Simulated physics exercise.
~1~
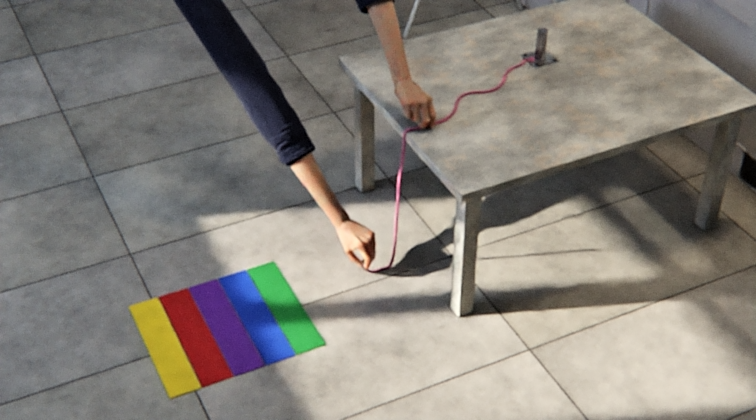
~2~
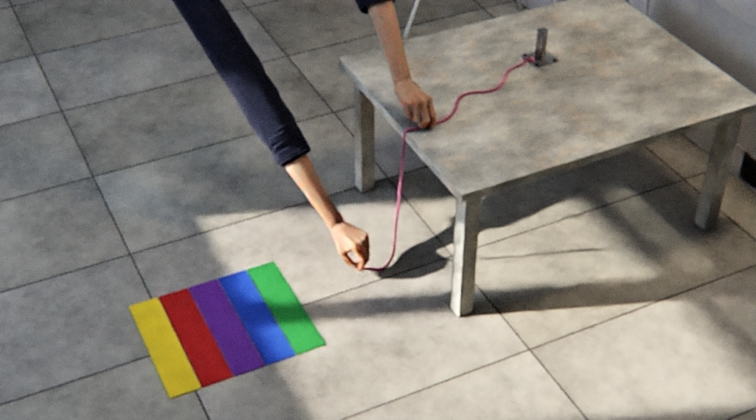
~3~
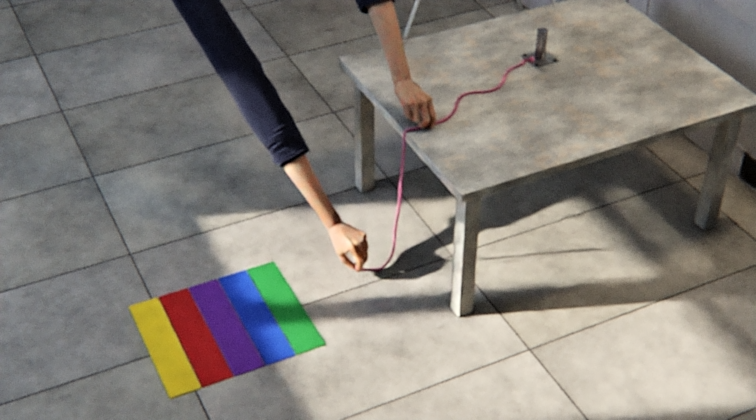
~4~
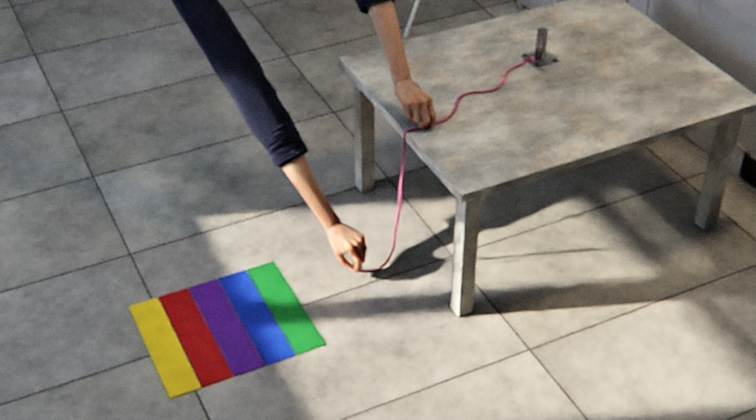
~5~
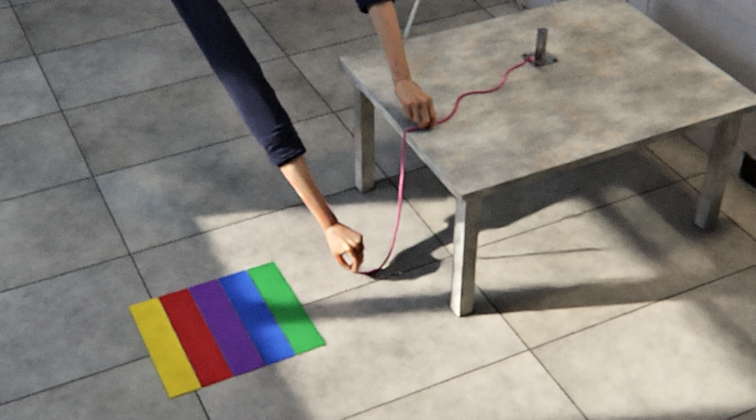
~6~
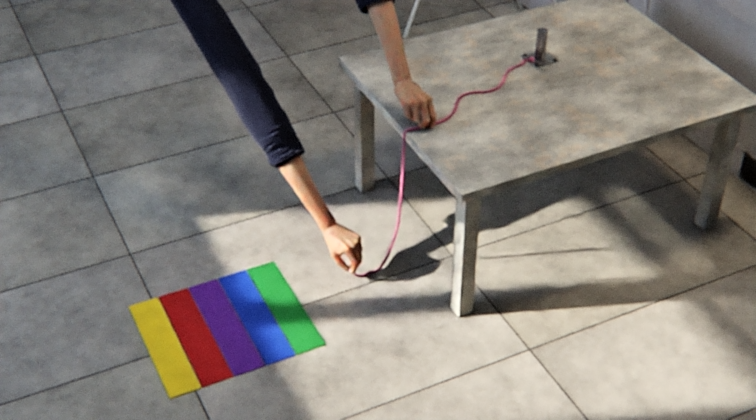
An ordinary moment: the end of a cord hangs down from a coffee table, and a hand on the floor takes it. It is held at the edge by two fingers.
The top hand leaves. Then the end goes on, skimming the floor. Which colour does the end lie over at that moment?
It lies over blue.
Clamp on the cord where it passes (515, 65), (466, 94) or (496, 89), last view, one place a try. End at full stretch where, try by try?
Going through the tries, I'd expect close to (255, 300), (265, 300) and lastly (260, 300).
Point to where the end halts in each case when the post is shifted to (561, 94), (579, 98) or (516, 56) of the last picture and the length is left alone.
Around (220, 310), (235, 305) and (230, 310).
Soon after, end near (309, 283); short of the strips.
Then, end near (273, 295); over green.
At full stretch, end near (252, 302); over blue. It gets as far as the blue strip.
